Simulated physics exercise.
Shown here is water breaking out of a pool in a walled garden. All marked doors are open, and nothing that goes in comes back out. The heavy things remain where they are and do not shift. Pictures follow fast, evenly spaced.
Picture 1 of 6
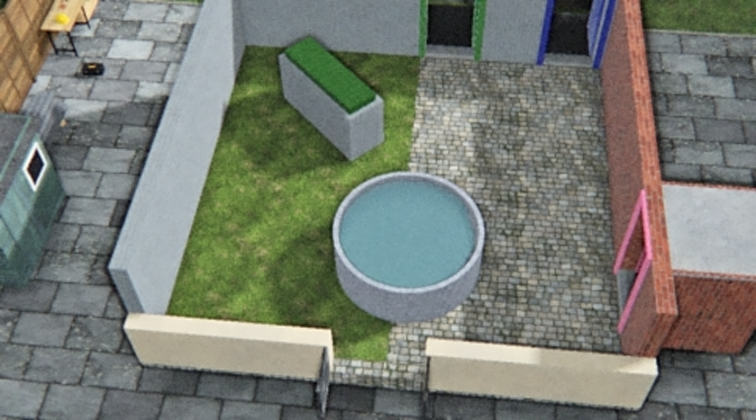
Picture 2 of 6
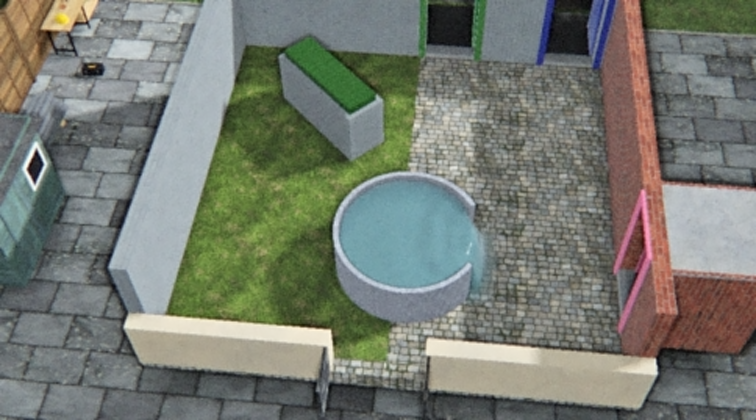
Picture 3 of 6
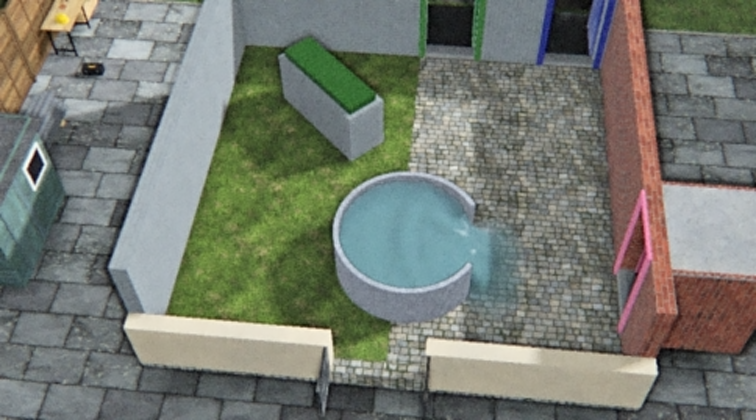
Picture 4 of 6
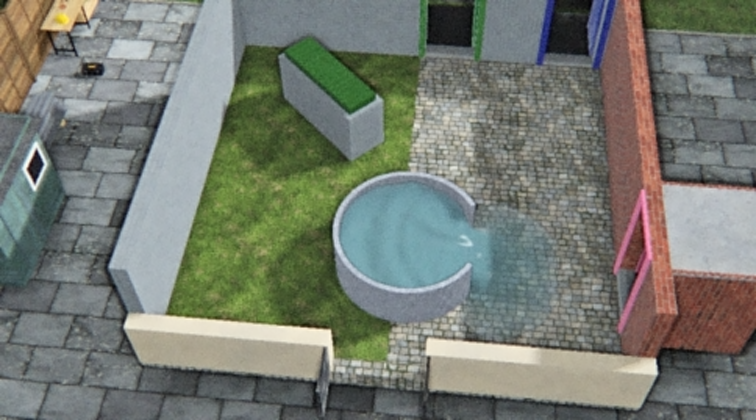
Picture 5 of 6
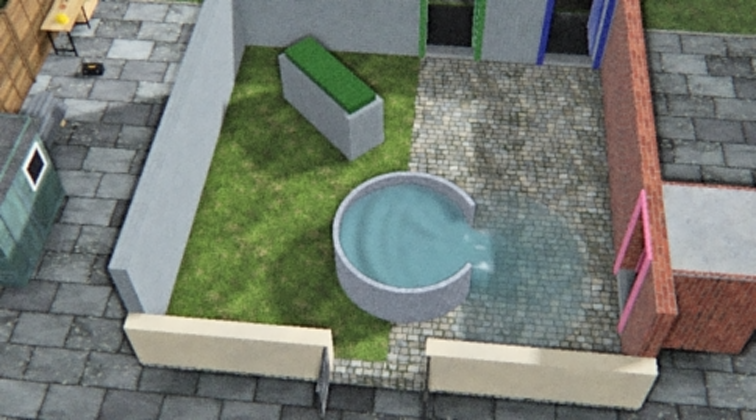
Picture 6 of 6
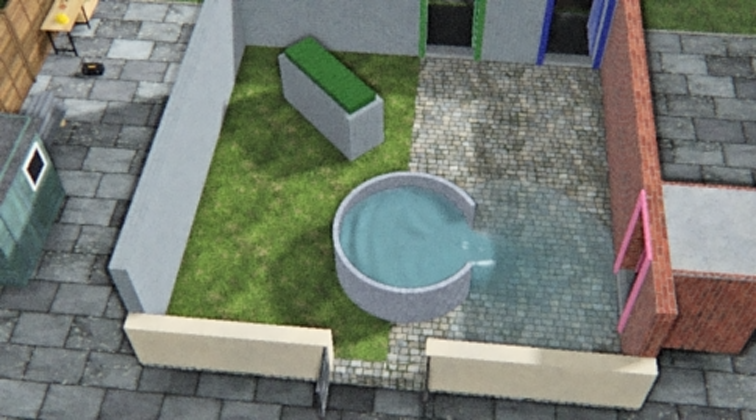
Water pours through a gap in the round pool's right side and spreads across the paving.
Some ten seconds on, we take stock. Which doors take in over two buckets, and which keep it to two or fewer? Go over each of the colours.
Outcome: The pink door will be deluged, the blue door will be deluged, the green door will not go over two buckets.
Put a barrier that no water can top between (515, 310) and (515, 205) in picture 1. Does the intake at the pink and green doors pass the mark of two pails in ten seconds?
I'd say the pink door remains safe, while the green door gets swamped.
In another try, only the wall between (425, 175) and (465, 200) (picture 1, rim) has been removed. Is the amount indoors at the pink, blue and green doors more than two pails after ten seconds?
Pink stays within it, blue exceeds the limit, green exceeds the limit.
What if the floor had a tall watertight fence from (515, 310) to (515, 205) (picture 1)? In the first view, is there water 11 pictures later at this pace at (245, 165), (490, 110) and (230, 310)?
The first is still bare, the second inundated and the third still bare.
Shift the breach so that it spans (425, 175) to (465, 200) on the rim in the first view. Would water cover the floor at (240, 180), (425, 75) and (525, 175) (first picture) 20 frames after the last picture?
Going through them one by one, I'd say high and dry, then waterlogged, then waterlogged.
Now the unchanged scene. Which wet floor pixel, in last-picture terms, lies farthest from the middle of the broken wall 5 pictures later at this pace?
Somewhere near (601, 150).
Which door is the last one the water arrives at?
It is the door marked green.
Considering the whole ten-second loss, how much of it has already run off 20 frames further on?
Near 45 %.
A moment on, water covers 20 % of the floor; the pink door over two buckets in, the blue door not reached, the green door not reached.
Next, water covers 25 % of the floor; the pink door far over two buckets in, the blue door not reached, the green door not reached.
Then, water covers 40 % of the floor; the pink door far over two buckets in, the blue door over two buckets in, the green door wet at the sill, nothing in.
Later, water covers 60 % of the floor; the pink door far over two buckets in, the blue door far over two buckets in, the green door wet at the sill, nothing in.
In the end, water covers 85 % of the floor; the pink door far over two buckets in, the blue door far over two buckets in, the green door wet at the sill, nothing in.
